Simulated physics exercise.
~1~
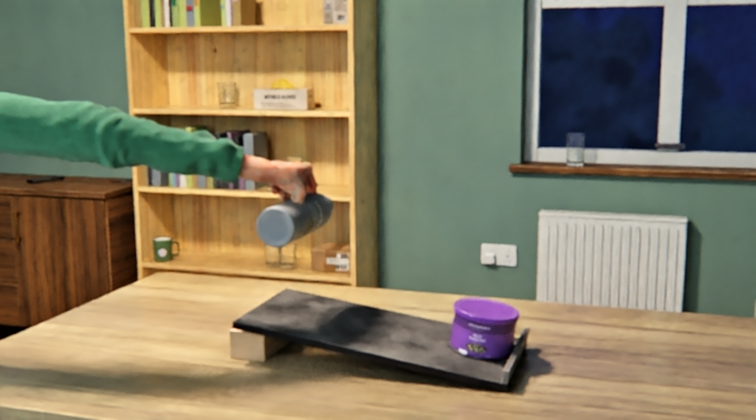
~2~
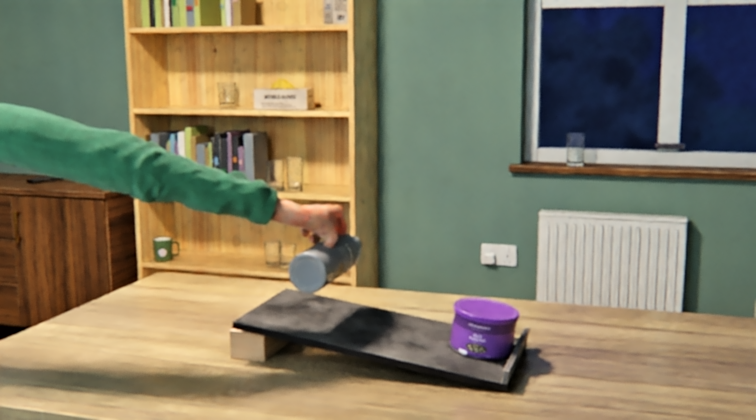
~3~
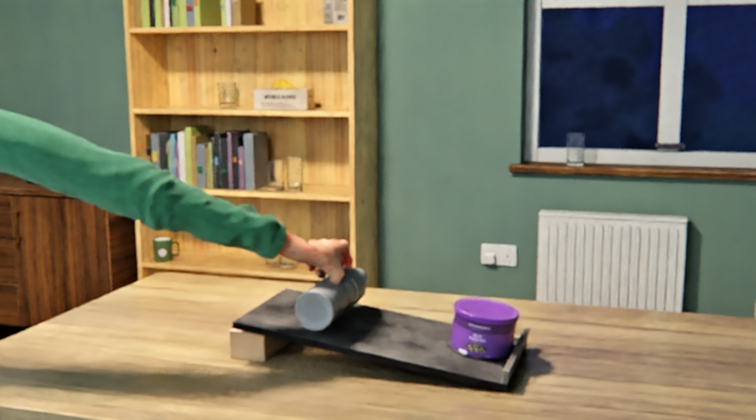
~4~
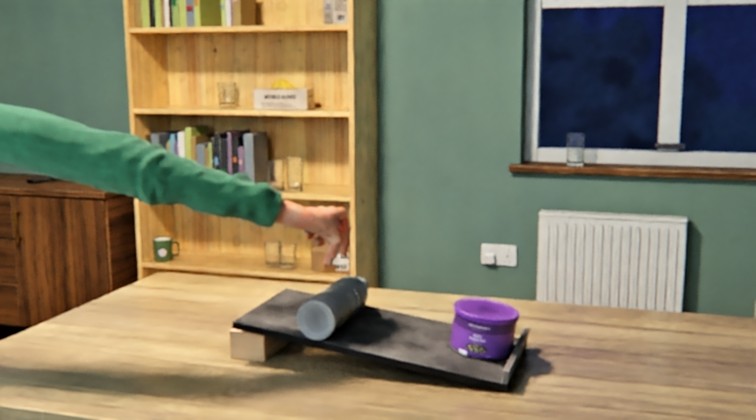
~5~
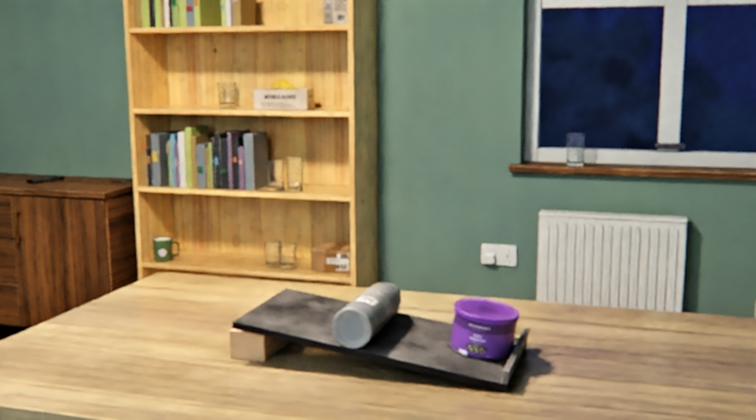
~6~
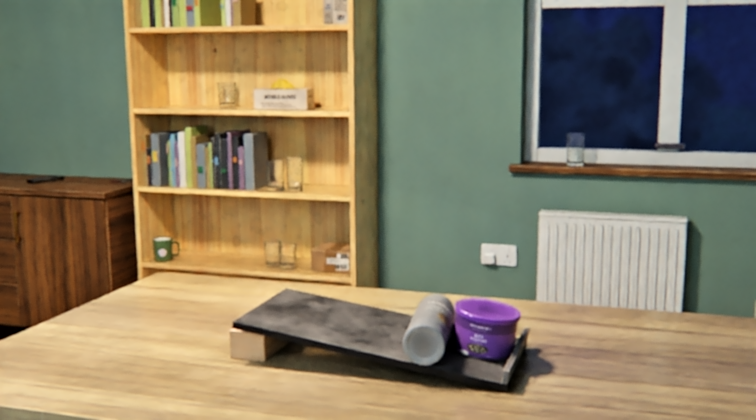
A hand lays a grey bottle on a sloping board and it rolls down beside a purple tub.
